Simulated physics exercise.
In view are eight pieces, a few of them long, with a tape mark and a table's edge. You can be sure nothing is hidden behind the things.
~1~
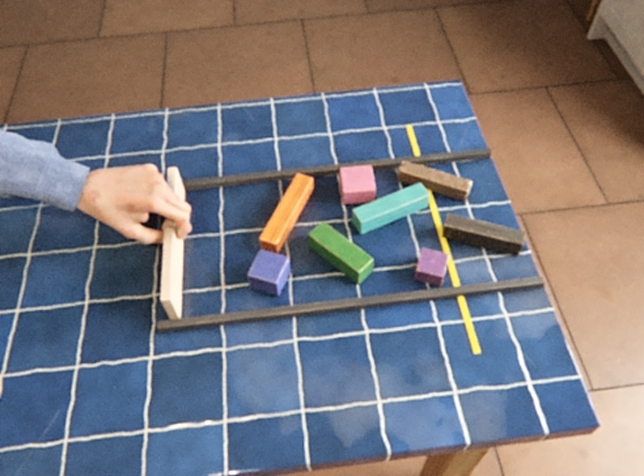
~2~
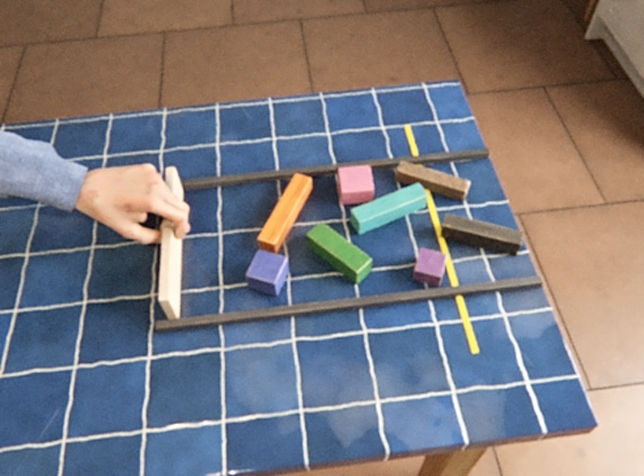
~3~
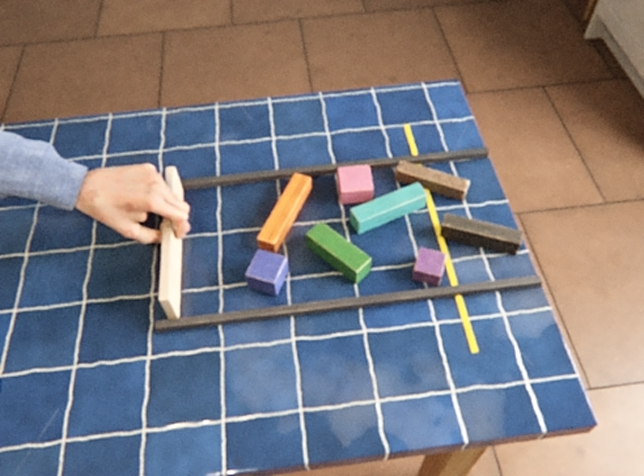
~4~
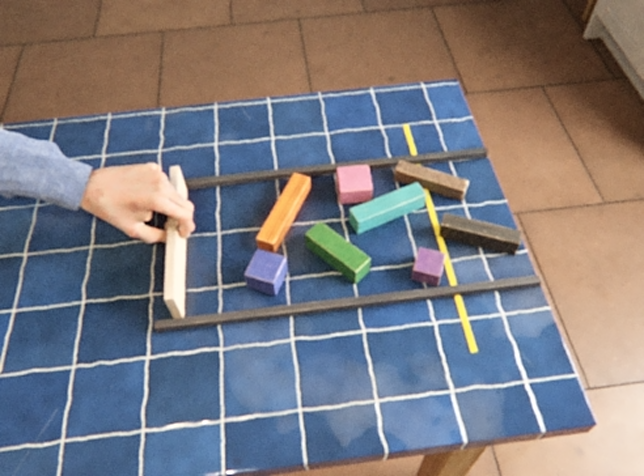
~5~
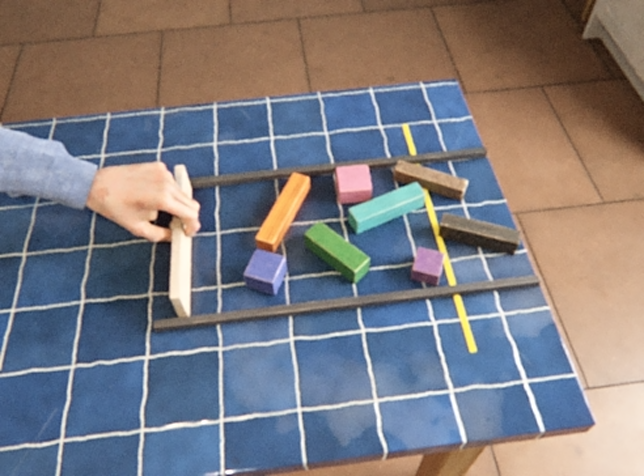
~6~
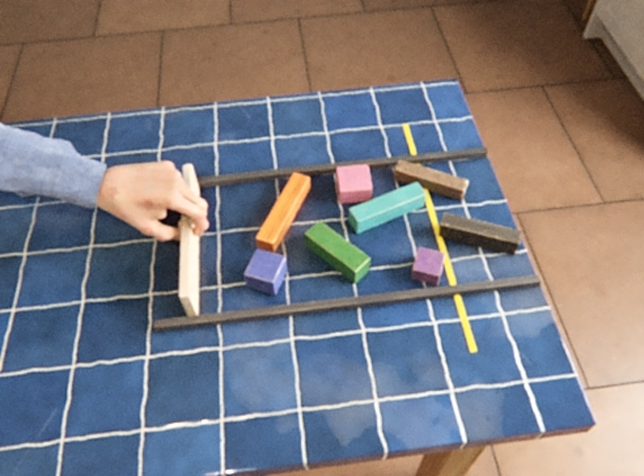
To begin with, a hand holds a pale board upright at the left end of two dark rails on a blue tiled table, with eight coloured blocks lying ahead near a yellow tape line. The hand then slides the board slightly right, while the blocks stay still, untouched.
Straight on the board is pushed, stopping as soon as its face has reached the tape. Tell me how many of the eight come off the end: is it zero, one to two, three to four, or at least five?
Just one or two.
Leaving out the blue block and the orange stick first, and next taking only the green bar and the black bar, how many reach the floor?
Try one: 0; try two: 1.
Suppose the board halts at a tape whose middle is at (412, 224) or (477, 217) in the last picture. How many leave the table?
So it's 0 the first time and 5 the second time.
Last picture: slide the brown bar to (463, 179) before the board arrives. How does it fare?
Lab note: Started there, it ends up below.
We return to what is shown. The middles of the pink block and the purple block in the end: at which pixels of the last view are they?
The pink block ends up near (456, 173), and the purple block near (496, 267).
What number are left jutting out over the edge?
Counting them gives 2.
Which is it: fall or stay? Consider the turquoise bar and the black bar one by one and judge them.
Looking at them, the turquoise bar is still in place and the black bar is still in place.
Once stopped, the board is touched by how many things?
Well, it touches 2.
Early on, none off yet; black bar at rest near (479, 234); brown bar at rest near (430, 180); purple block at rest near (428, 266).
A while later, none off yet; black bar at rest near (479, 234); brown bar travelled a little near (439, 170); purple block travelled about its own width near (449, 268).
Finally, the number that fall off is one or two; lost, brown bar.
